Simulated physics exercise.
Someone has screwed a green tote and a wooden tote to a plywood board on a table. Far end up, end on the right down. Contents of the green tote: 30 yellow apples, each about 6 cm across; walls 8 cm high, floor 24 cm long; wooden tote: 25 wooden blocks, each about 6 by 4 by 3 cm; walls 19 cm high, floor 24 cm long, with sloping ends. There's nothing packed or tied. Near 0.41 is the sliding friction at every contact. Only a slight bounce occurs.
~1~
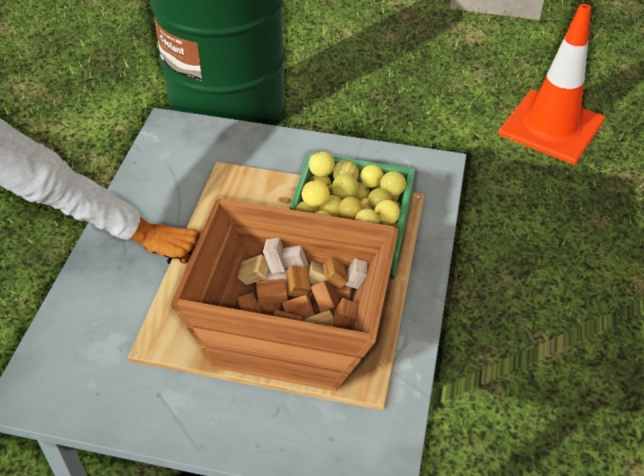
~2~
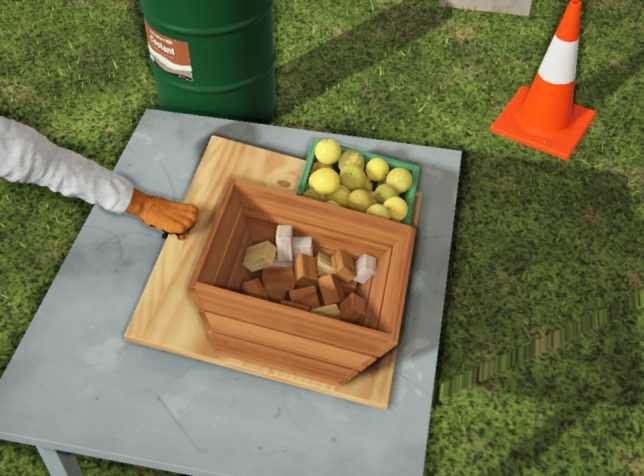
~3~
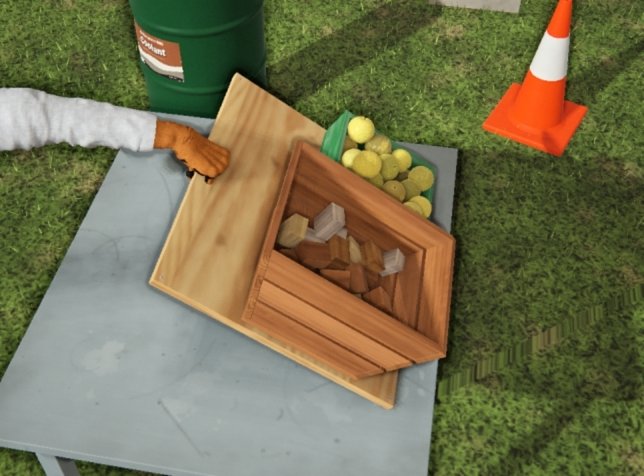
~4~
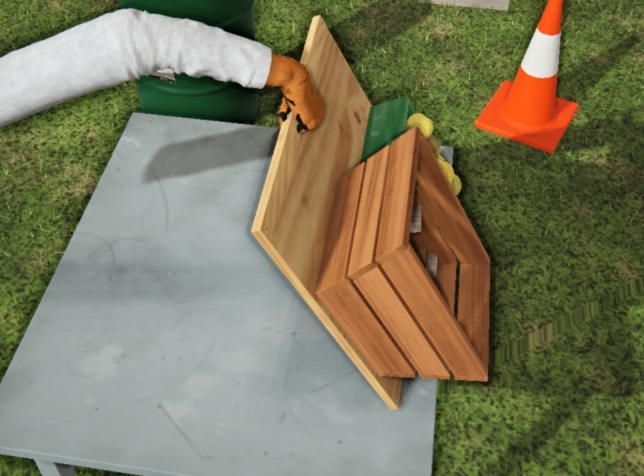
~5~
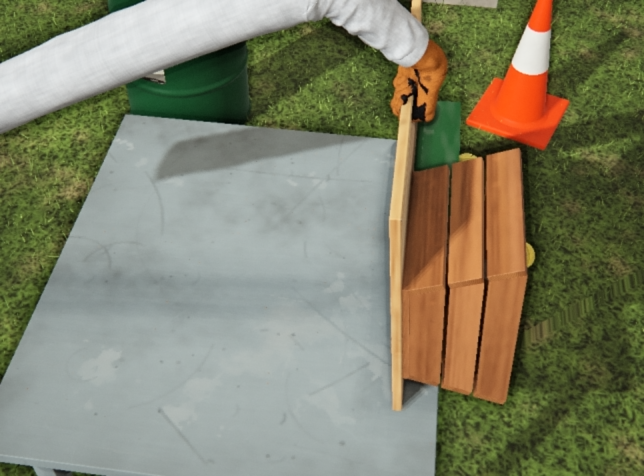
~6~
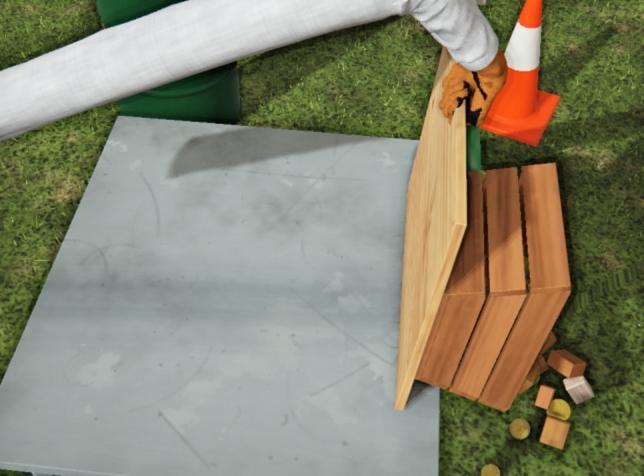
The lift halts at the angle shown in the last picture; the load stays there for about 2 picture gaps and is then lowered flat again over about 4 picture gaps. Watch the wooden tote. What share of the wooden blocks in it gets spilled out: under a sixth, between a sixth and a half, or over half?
Under half remain.
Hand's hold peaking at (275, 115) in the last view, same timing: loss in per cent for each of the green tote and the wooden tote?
In that setup the green tote sheds 40 per cent of its load, while the wooden tote sheds 0 per cent.
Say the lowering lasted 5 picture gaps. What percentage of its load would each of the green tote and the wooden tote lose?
Well, that would cost the green tote 90 per cent and the wooden tote 100 per cent.
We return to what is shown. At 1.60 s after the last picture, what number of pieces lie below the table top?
Estimated tally of pieces: Close to 55.
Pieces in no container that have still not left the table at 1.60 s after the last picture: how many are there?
Piece count: Roughly 1.
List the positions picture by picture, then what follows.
In the first picture (we follow the rim corner now nearest the camera), wooden tote at (369, 337); green tote (its farthest corner) at (313, 155); tilt 0°; nothing out yet.
In the second picture, wooden tote at (392, 338); green tote at (319, 141); tilt 10°.
In the third picture, wooden tote at (443, 350); tilt 33°.
In the fourth picture, wooden tote at (488, 375); tilt 62°.
In the fifth picture, wooden tote at (506, 398); tilt 85°; 12 out.
In the sixth picture, wooden tote at (509, 406); tilt 95°; 23 out.
Then, 0.26 s after the last picture, tilt 95°; 26 of 30 out of the green tote and 22 of 25 out of the wooden tote.
Then, 0.58 s after the last picture, tilt 62°; 28 of 30 out of the green tote and 24 of 25 out of the wooden tote.
Then, 1.02 s after the last picture, tilt 0°; 29 of 30 out of the green tote and 25 of 25 out of the wooden tote.
Outcome (1.60 s after the last picture), 29 of 30 out of the green tote and 25 of 25 out of the wooden tote. Asked share, 25 of 25, 100 per cent.
